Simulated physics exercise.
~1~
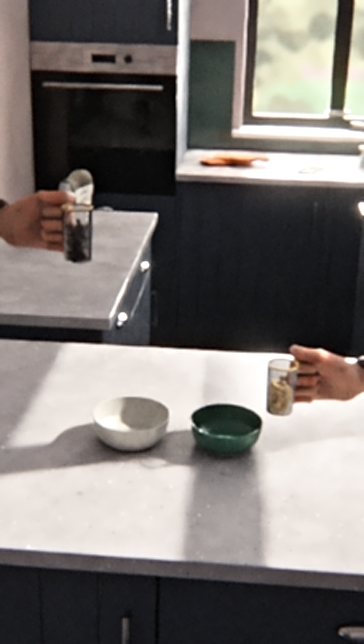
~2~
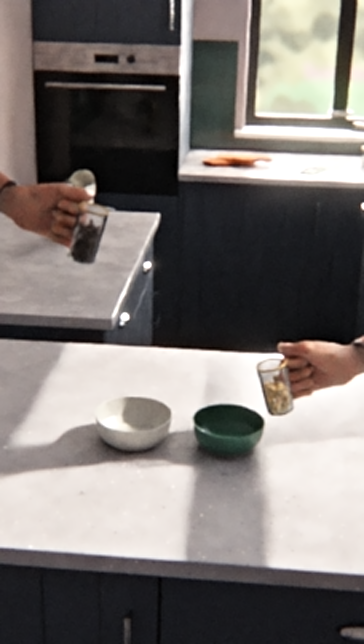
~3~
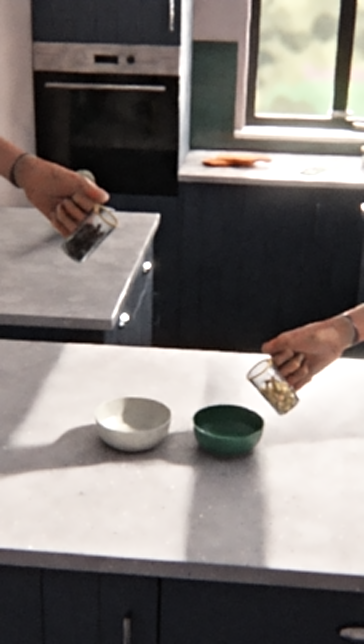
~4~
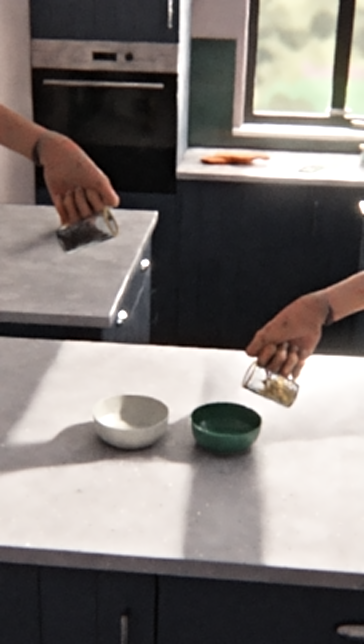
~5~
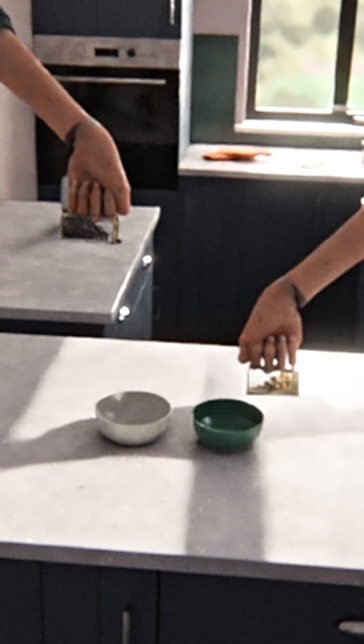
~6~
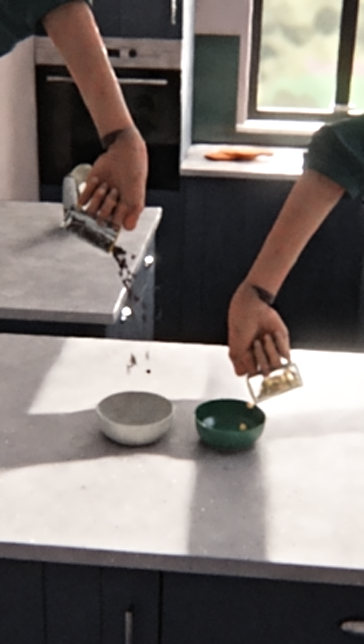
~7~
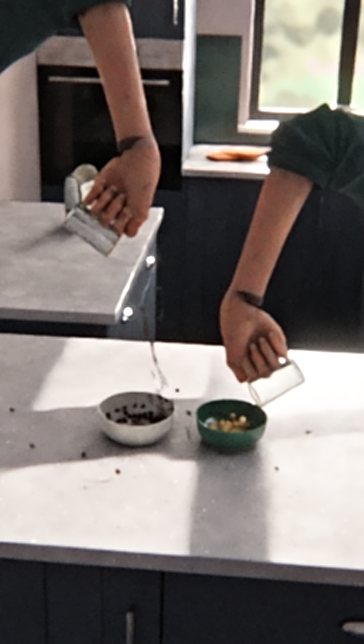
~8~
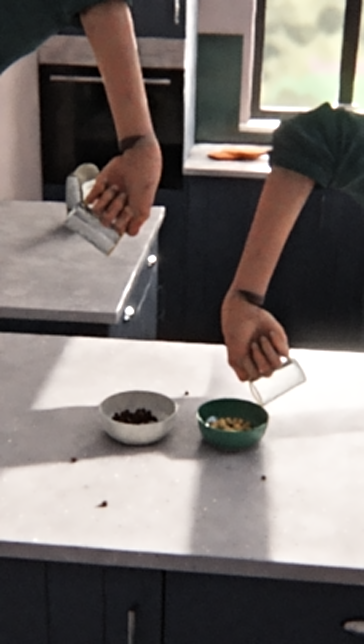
In a kitchen, two hands tip glasses into bowls, and only the left one scatters bits.
